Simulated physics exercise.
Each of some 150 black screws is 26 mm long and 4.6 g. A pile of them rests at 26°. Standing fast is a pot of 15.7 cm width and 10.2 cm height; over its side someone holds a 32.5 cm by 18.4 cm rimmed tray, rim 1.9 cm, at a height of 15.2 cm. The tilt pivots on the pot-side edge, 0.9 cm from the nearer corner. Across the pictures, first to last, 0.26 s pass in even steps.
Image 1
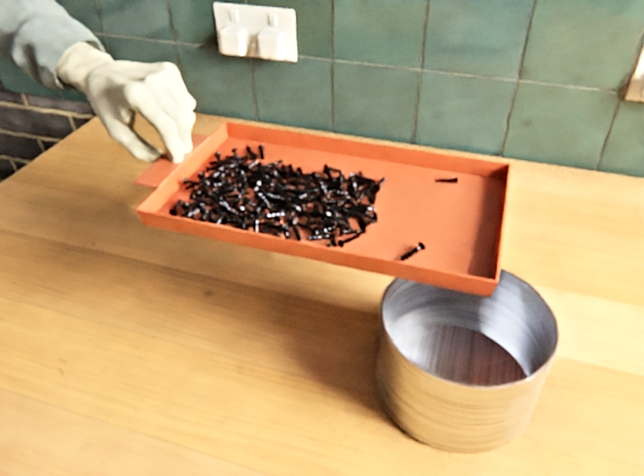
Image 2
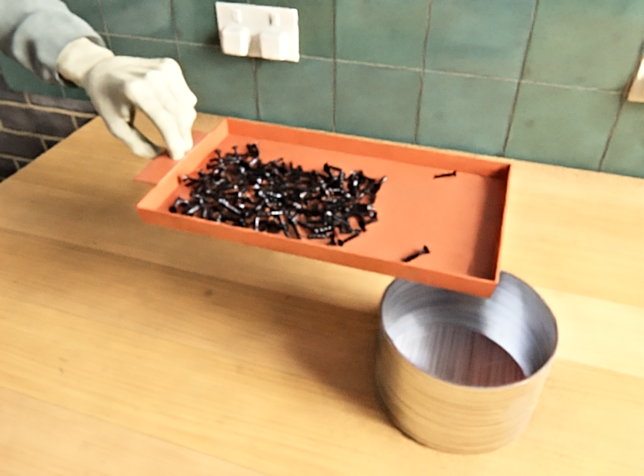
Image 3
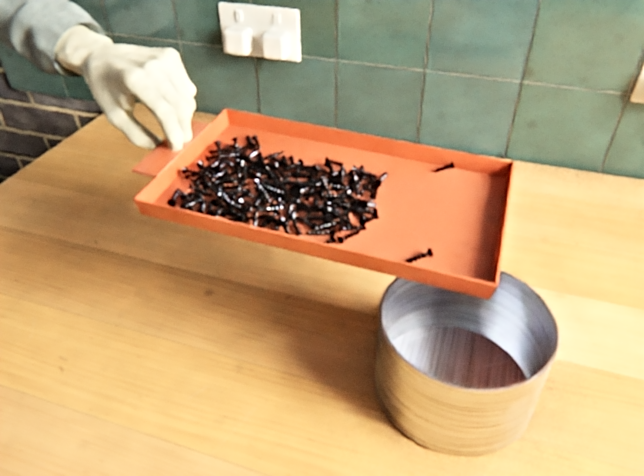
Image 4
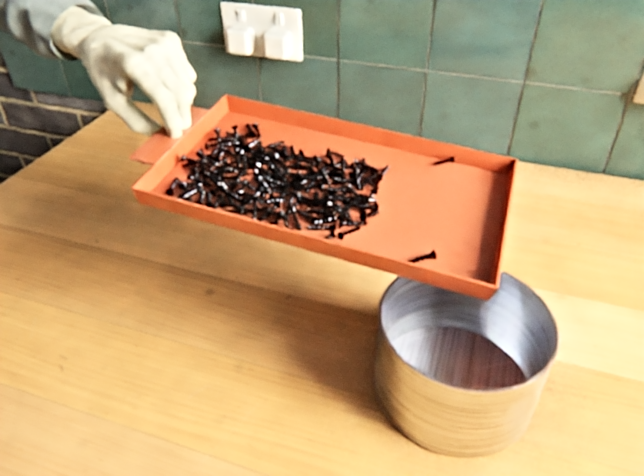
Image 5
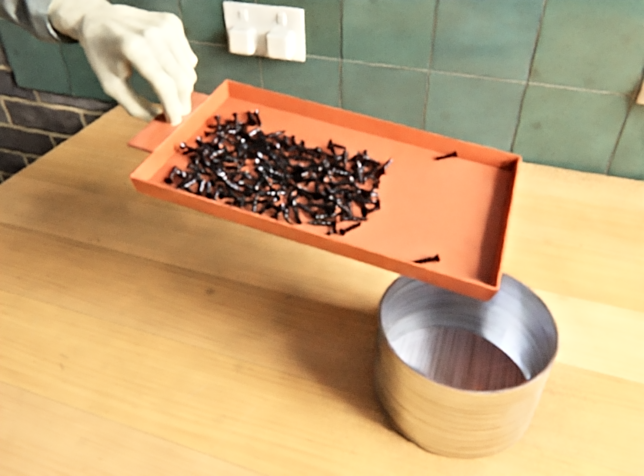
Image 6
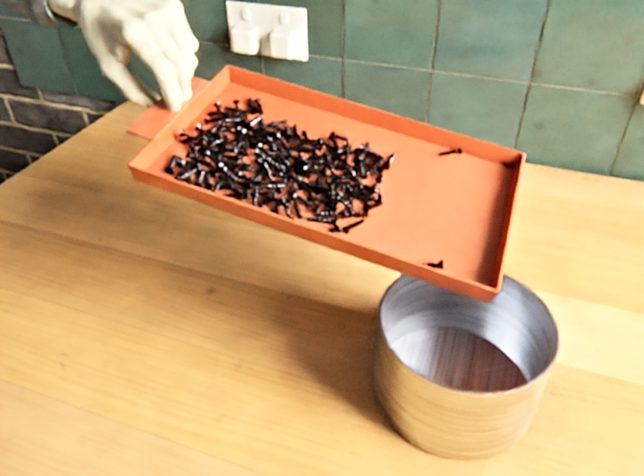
On a wooden table by green tiles, a gloved hand slowly raising the left end of an orange tray of black screws.
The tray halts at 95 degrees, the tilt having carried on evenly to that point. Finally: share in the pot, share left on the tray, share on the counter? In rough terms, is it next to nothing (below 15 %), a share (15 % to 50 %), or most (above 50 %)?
Roughly: Pot: Most, left on the tray: Next to nothing, counter: A share.
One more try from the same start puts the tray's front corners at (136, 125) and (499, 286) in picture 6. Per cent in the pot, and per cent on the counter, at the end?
You'd end with pot at 30 and counter at 70.
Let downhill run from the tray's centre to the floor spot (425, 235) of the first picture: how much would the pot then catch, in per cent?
Roughly 65 percent of them.
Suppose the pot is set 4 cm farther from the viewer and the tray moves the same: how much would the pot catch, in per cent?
Then close to 10 per cent.
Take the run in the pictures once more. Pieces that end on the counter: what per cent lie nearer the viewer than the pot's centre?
Roughly 90 per cent.
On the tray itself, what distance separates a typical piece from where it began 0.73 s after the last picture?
Roughly 15 cm.
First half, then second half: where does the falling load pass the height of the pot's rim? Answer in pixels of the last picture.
I'd mark about (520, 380) for the first half, then (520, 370) for the second.
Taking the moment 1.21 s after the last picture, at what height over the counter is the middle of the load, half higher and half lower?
Some 12 cm above the counter.
Then, 0.73 s after the last picture, tilt 50 degrees; the tray holds 100 %, the pot 0 %.
Then, 1.21 s after the last picture, tilt 76 degrees; the tray holds 45 %, the pot 35 %.
Then, 1.76 s after the last picture, tilt 95 degrees; the tray holds 0 %, the pot 75 %.
In the end, pot 75 %, tray 0 %, counter 20 %.
